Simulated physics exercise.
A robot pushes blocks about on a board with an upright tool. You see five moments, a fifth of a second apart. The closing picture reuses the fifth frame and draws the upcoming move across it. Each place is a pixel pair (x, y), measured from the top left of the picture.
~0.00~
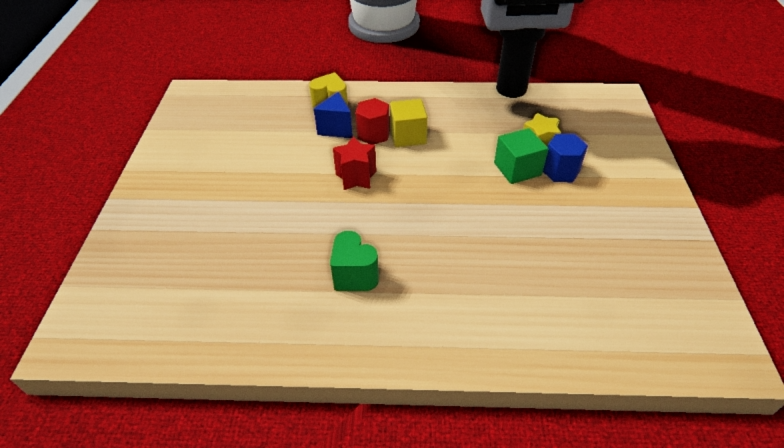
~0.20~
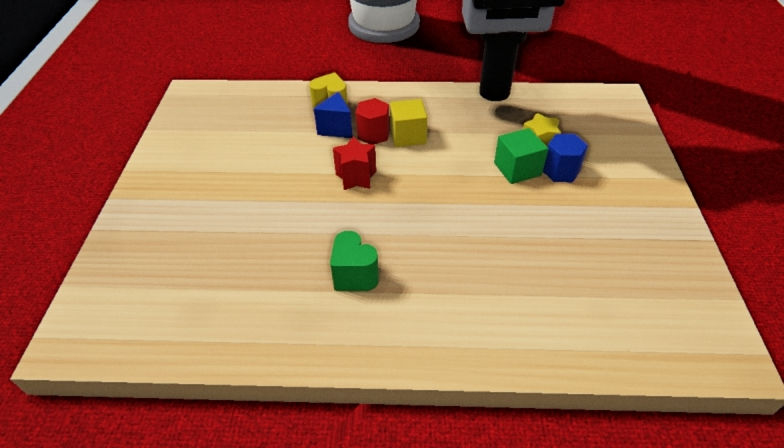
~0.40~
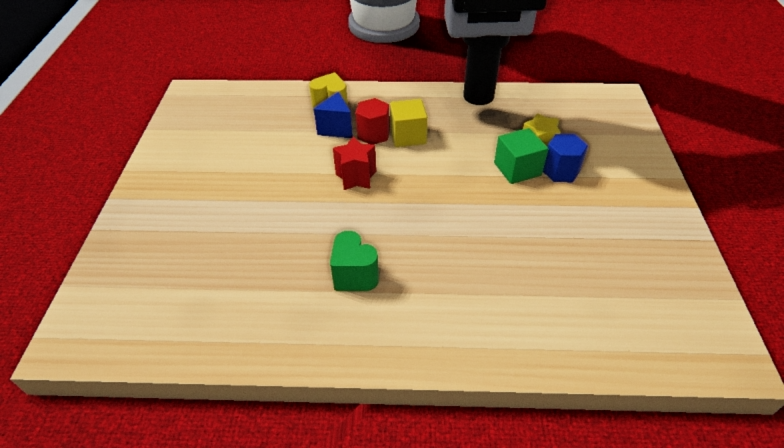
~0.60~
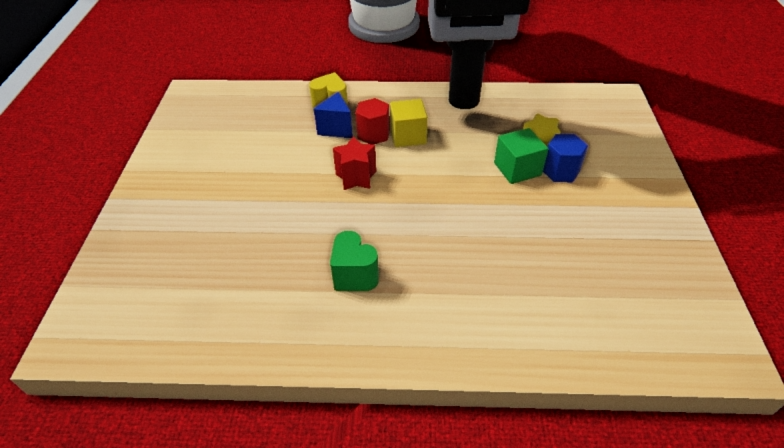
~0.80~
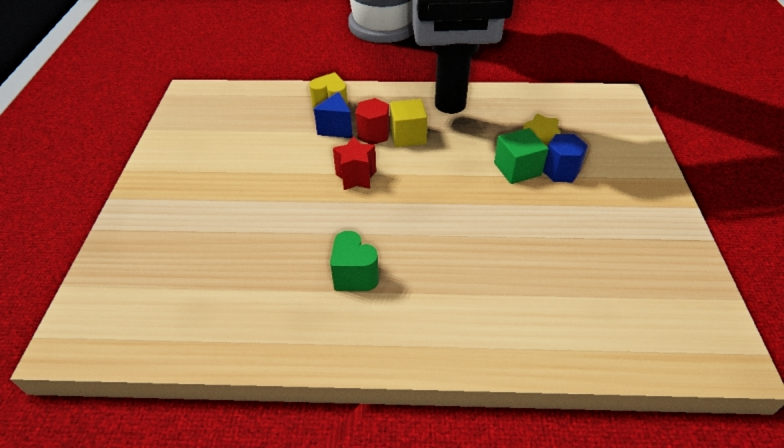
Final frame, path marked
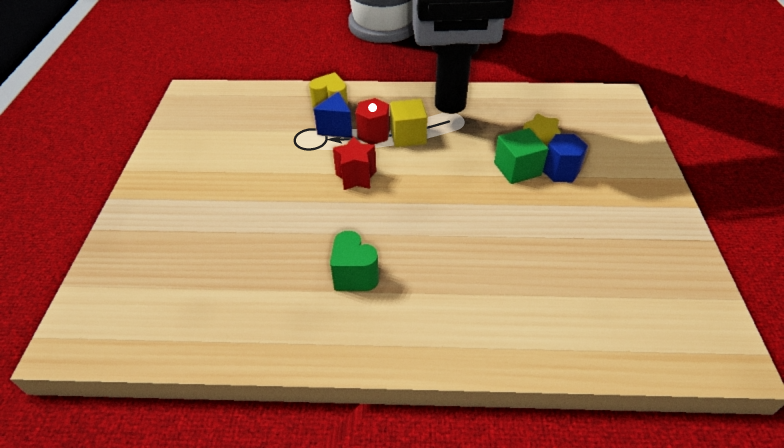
On a wooden board over red cloth, a robot's upright black tool moves left along the far edge past still coloured blocks.
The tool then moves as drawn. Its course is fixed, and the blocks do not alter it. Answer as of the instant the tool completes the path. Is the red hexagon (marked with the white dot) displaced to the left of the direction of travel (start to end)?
In short: Yes.
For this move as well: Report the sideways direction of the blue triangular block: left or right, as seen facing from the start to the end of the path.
Right-hand side.
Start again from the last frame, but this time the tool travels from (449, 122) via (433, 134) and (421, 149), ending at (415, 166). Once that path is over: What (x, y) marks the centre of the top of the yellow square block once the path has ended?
In the picture, it is at (389, 117).
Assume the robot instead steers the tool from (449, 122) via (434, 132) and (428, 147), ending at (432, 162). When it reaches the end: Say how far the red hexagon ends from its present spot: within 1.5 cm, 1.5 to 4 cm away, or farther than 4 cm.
The best fit is under 1.5 cm.
The drawn path runs from (449, 122) via (406, 133) and (359, 139), ending at (311, 139); the dot is on the red hexagon.
The first path, step by step. One third of the way, tool (405, 116); blue triangular block (319, 107), turned 60° clockwise; red hexagon (341, 117), turned 15° anticlockwise; yellow square block (374, 116).
Two thirds of the way, tool (356, 122); blue triangular block (313, 107), turned 75° clockwise; red hexagon (295, 134), turned 40° anticlockwise; yellow square block (328, 125), turned 20° anticlockwise.
At the end, tool (308, 123); yellow heart-shaped block not moved; blue triangular block (291, 100), turned 75° clockwise; red hexagon (263, 150), turned 70° anticlockwise; yellow square block (287, 131), turned 55° anticlockwise.
